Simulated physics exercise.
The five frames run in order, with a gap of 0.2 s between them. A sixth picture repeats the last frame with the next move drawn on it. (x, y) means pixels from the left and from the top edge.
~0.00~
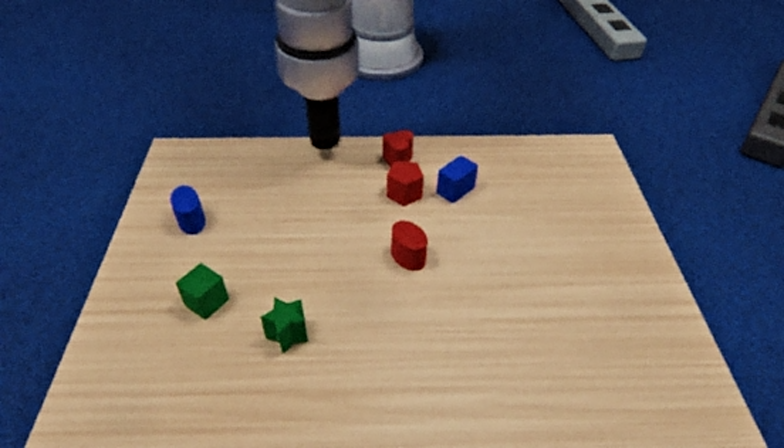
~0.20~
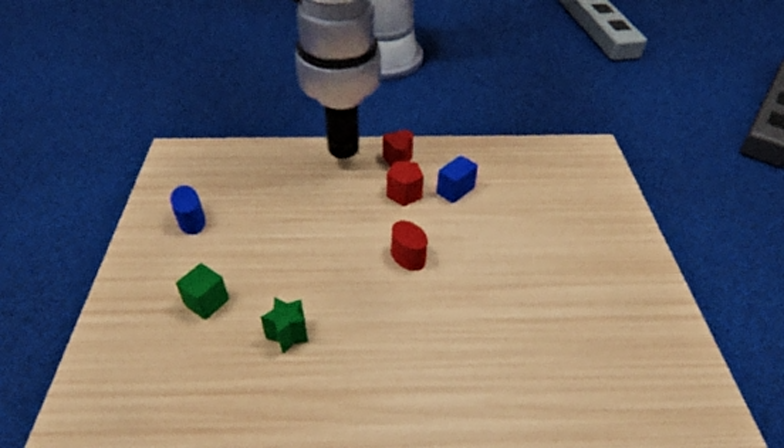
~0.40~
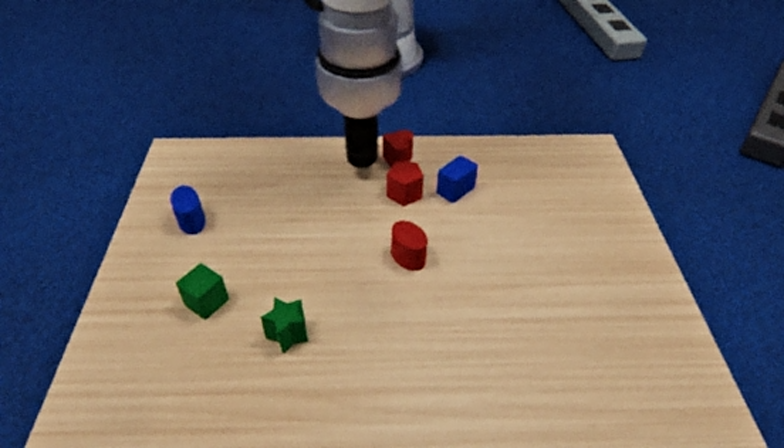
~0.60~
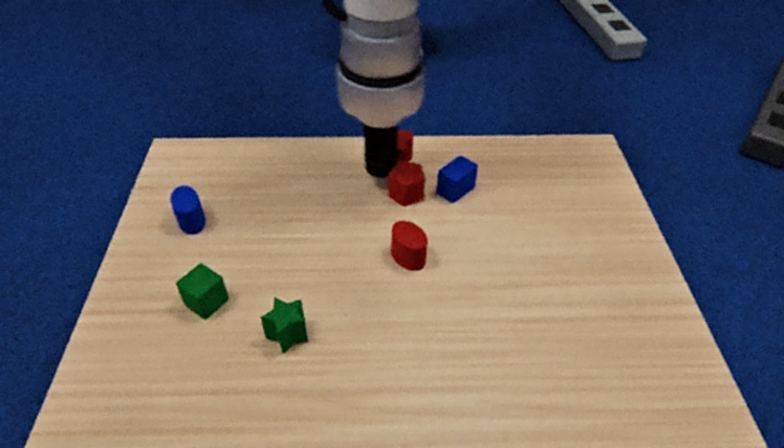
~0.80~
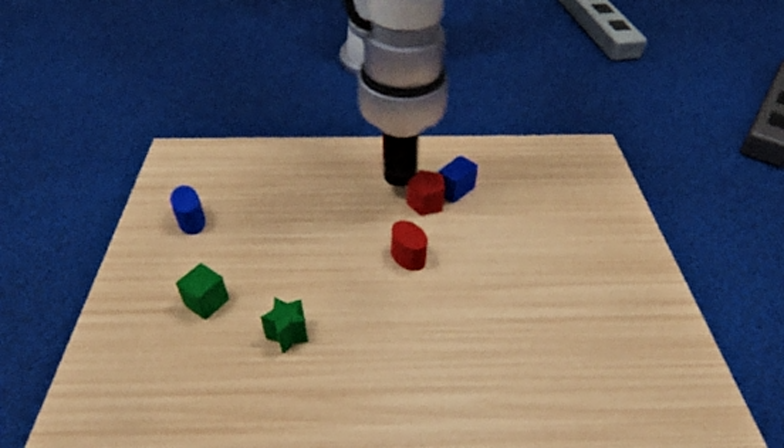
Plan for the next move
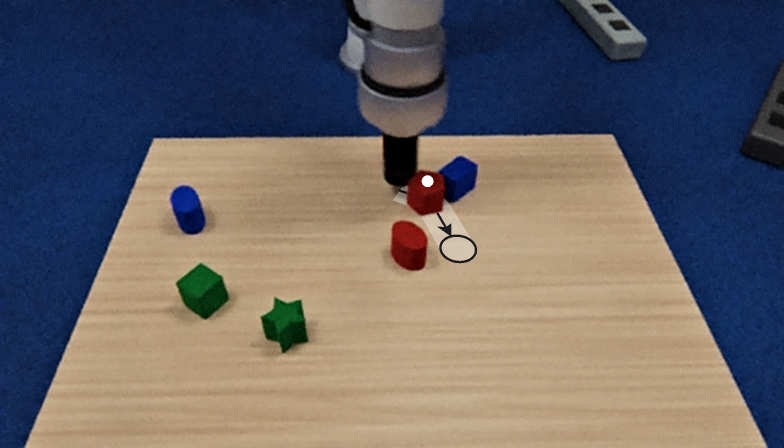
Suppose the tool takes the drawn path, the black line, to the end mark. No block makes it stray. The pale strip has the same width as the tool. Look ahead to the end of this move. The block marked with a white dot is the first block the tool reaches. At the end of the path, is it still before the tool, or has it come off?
The tool moves past it.
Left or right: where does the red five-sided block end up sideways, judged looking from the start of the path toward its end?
Its shift is leftward.
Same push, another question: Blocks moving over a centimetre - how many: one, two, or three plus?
My answer is one.
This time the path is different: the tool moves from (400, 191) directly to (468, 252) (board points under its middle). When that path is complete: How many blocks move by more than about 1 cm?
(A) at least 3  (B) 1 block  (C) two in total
Option B.
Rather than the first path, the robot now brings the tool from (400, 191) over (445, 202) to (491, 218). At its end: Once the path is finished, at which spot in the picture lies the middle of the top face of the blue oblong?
Around pixel (487, 169).
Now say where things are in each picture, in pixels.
In the first picture, tool's lower end at (325, 141); red five-sided block at (406, 171); blue oblong at (459, 168).
In the second picture, tool at (344, 150); blocks still.
In the third picture, tool at (362, 159); blocks still.
In the fourth picture, tool at (381, 168); red five-sided block at (408, 172).
In the fifth picture, tool at (400, 177); red five-sided block at (428, 181); blue oblong at (459, 168).
Drawn move, from (400, 191) via (428, 202) and (444, 224), ending at (458, 249); the dot is on the red five-sided block.
What follows on the original path. One third of the way, tool at (430, 189); red five-sided block at (457, 196), turned 15° clockwise.
Two thirds of the way, tool at (446, 211); red five-sided block at (480, 214), turned 20° anticlockwise.
At the end, tool at (460, 235); red five-sided block at (496, 223), turned 45° anticlockwise; blue oblong still.
